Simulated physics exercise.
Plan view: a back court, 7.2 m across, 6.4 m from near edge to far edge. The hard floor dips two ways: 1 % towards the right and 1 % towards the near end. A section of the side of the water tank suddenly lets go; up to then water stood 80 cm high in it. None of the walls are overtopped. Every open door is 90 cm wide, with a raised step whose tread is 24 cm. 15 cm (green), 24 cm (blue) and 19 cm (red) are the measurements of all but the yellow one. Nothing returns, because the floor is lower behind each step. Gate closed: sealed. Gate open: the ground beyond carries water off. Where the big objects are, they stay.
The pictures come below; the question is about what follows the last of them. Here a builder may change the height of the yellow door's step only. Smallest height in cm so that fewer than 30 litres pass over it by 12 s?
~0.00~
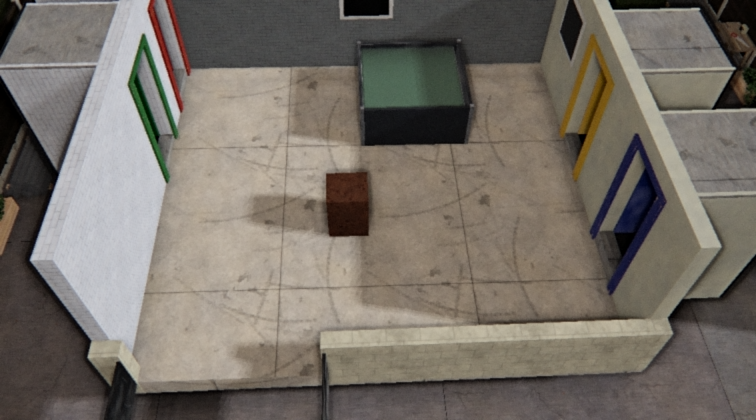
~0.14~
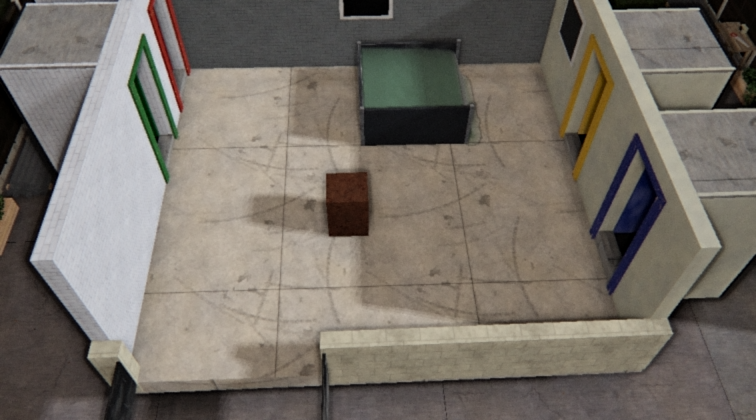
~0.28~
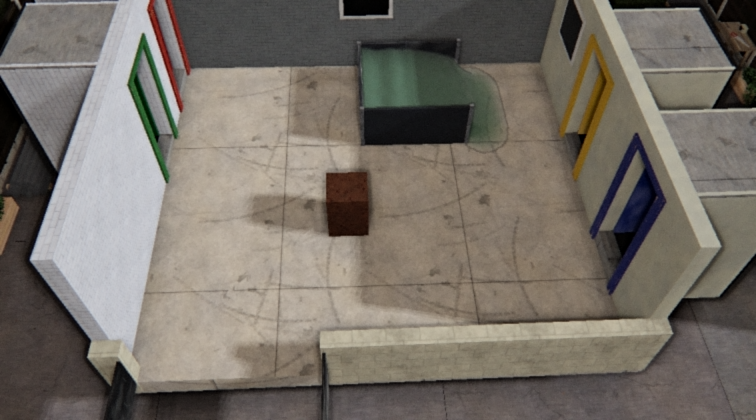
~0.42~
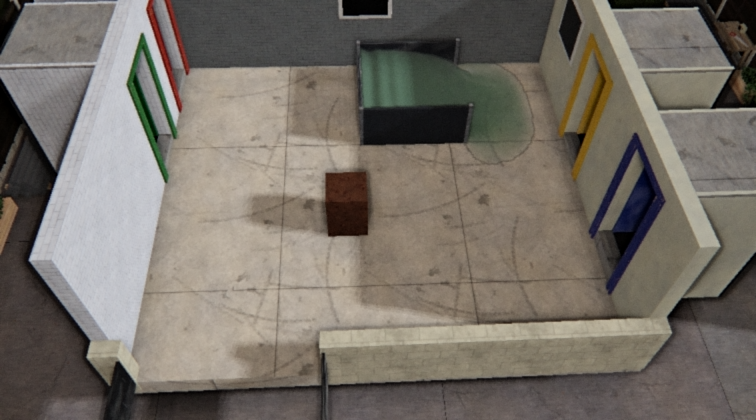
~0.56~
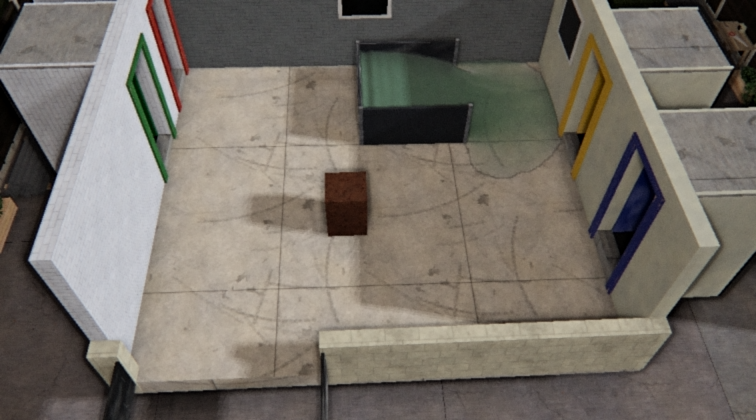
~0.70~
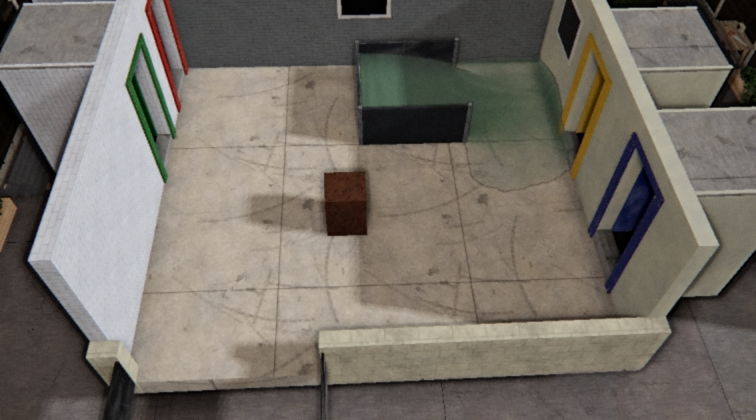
I would say 28 cm.
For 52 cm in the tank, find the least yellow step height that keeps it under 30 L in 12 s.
You'd need a step of close to 17 cm.
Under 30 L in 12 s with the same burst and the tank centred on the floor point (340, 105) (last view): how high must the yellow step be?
Then close to 23 cm.
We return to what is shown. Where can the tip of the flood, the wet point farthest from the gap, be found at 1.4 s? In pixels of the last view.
Close to pixel (585, 245).
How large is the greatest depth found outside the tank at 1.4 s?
58 cm.
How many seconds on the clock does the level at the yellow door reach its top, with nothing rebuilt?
Roughly 1.6 s.
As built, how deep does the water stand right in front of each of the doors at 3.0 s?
At the green door the depth is 0 cm, at blue 10 cm, at yellow 21 cm and at red 0 cm.
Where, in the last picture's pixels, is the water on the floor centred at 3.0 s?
The water is centred around (488, 142) in the last picture's pixels.
After 1.4 s water covers 15 % of the floor, deepest (58 cm) near (540, 94); 31 cm at the yellow door, 36 litres in over its 14 cm step.
After 3.0 s water covers 35 % of the floor, deepest (32 cm) near (615, 347); 21 cm at the yellow door, 142 litres in over its 14 cm step.
After 12.0 s water covers 95 % of the floor, deepest (12 cm) near (615, 347); 6 cm at the yellow door, 158 litres in over its 14 cm step.
At the yellow door as built, the water arrived by 0.7 s and peaked near 32 cm at 1.6 s.
With a step of 23.5 cm, 57 litres would have come in within the 12 s; with 32 cm, 12 litres. So under 30 litres takes about 28 cm.
